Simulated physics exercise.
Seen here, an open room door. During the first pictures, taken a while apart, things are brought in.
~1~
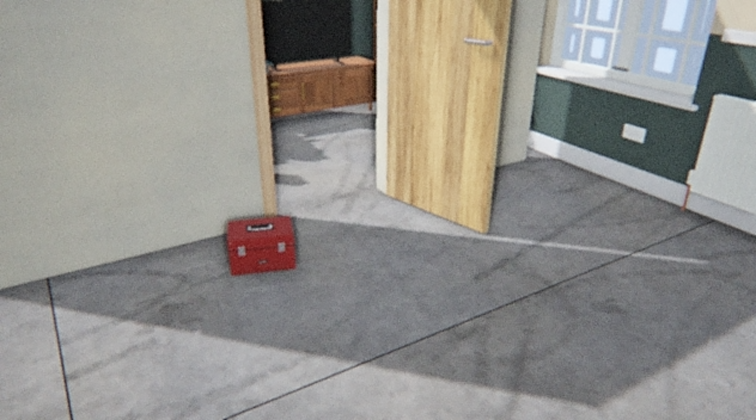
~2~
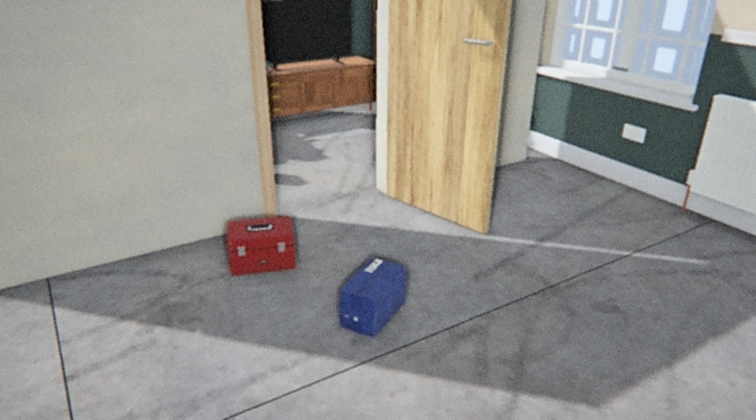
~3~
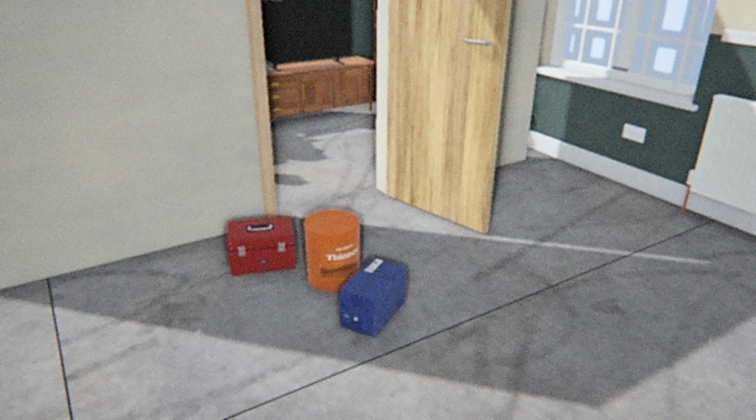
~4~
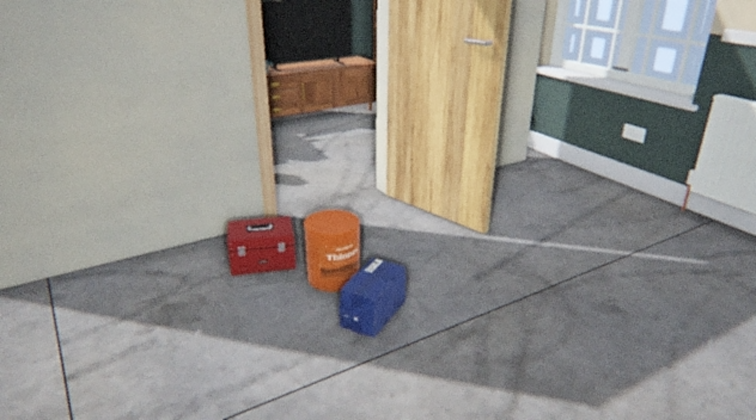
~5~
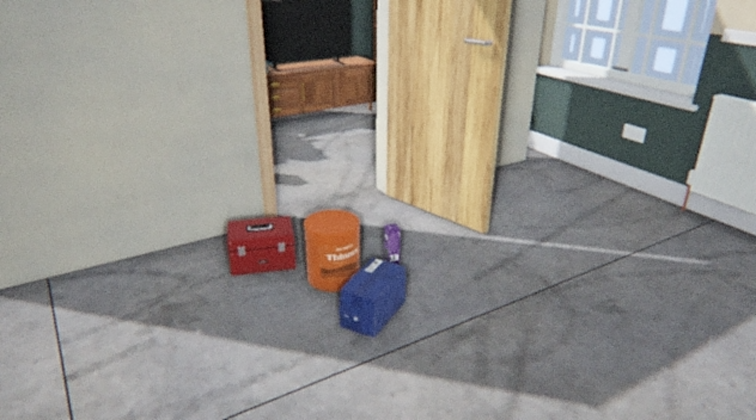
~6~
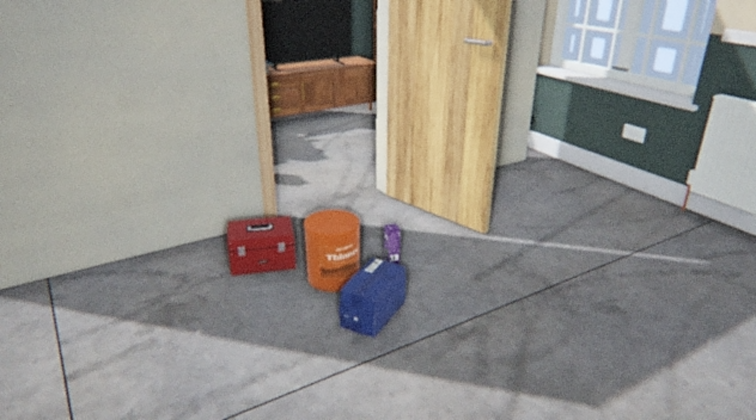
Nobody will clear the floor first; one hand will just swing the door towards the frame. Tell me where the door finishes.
It finishes flush in the frame.
Then, 1.00 s past the last view, open by 72°.
Then, 1.70 s past the last view, open by 33°.
Finally, open by 0°; all 4 still in place. Final places as the last picture's camera would see them, purple carton near (392, 245).
